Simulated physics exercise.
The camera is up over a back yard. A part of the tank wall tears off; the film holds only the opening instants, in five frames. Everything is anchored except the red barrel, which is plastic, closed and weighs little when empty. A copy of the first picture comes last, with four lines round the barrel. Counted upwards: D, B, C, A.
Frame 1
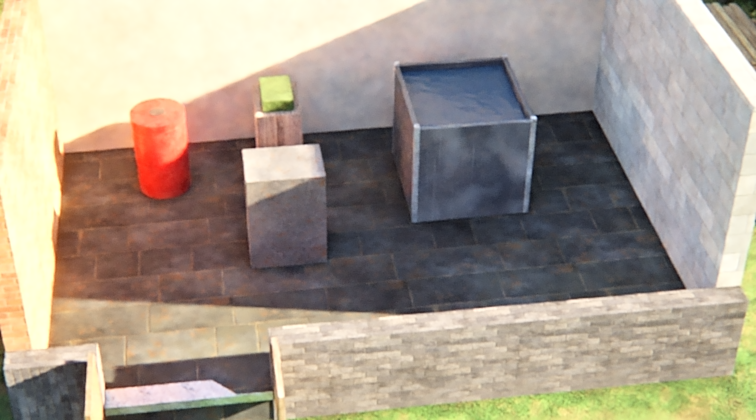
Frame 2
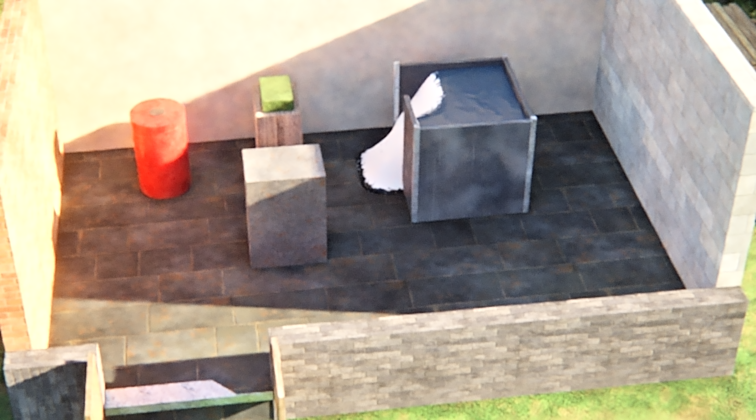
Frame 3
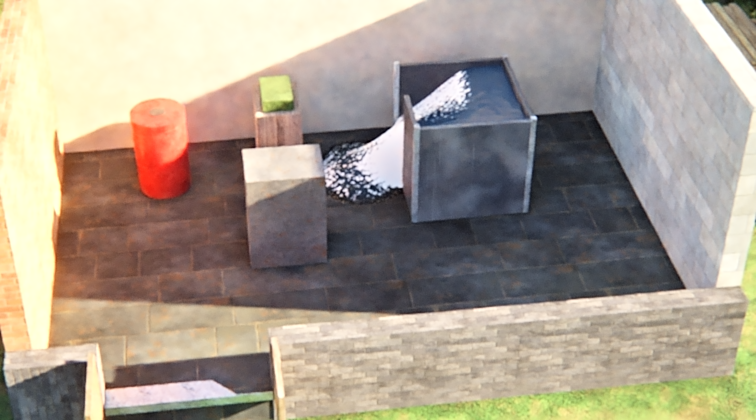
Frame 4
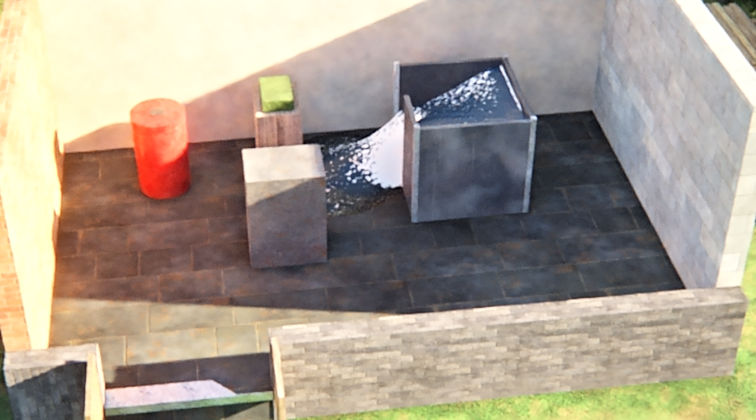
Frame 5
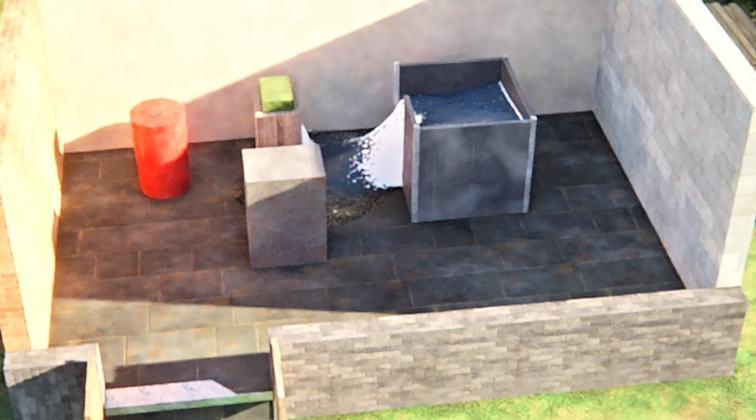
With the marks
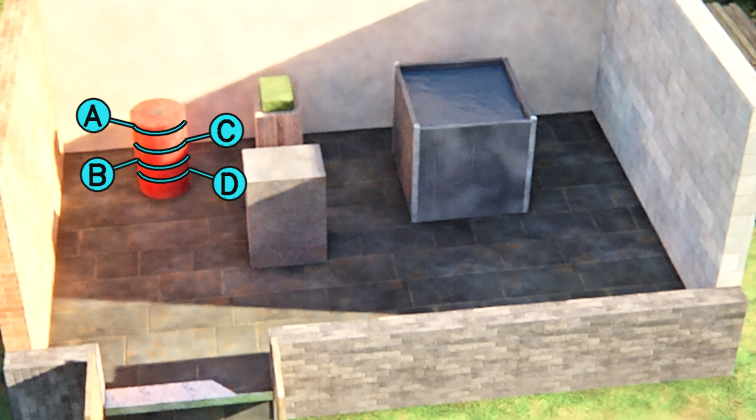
A paved back yard is seen from above, enclosed by pale walls with grass beyond the low front one. A red barrel stands at left, a grey block and a wooden post topped with green near the middle, and a full dark tank at right. White, foaming water pours from the tank's left side and spreads behind the block as the level drops, the camera still.
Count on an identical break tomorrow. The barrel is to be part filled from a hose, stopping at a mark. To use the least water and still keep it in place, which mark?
Take D.
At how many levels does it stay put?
All of the four.
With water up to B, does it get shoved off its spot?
No.
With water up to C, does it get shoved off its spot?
No, that is safe.
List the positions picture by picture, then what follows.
Lid of the red barrel at (158, 112); tank full, its middle at (462, 98); open gate at (184, 339).
Water covers 2 % of the ground and is seen nearest the barrel at (365, 160).
Water covers 4 % of the ground and is seen nearest the barrel at (337, 158).
Water covers 7 % of the ground and is seen nearest the barrel at (339, 158).
Lid of the red barrel at (158, 112); water covers 9 % of the ground, mostly out of sight from here.
On the marked copy, A at (159, 133); B at (163, 168); C at (161, 152); D at (164, 181); from the bottom up D, B, C, A.
If A is chosen, it does not move.
If B is chosen, it does not move.
If C is chosen, it does not move.
If D is chosen, it does not move.
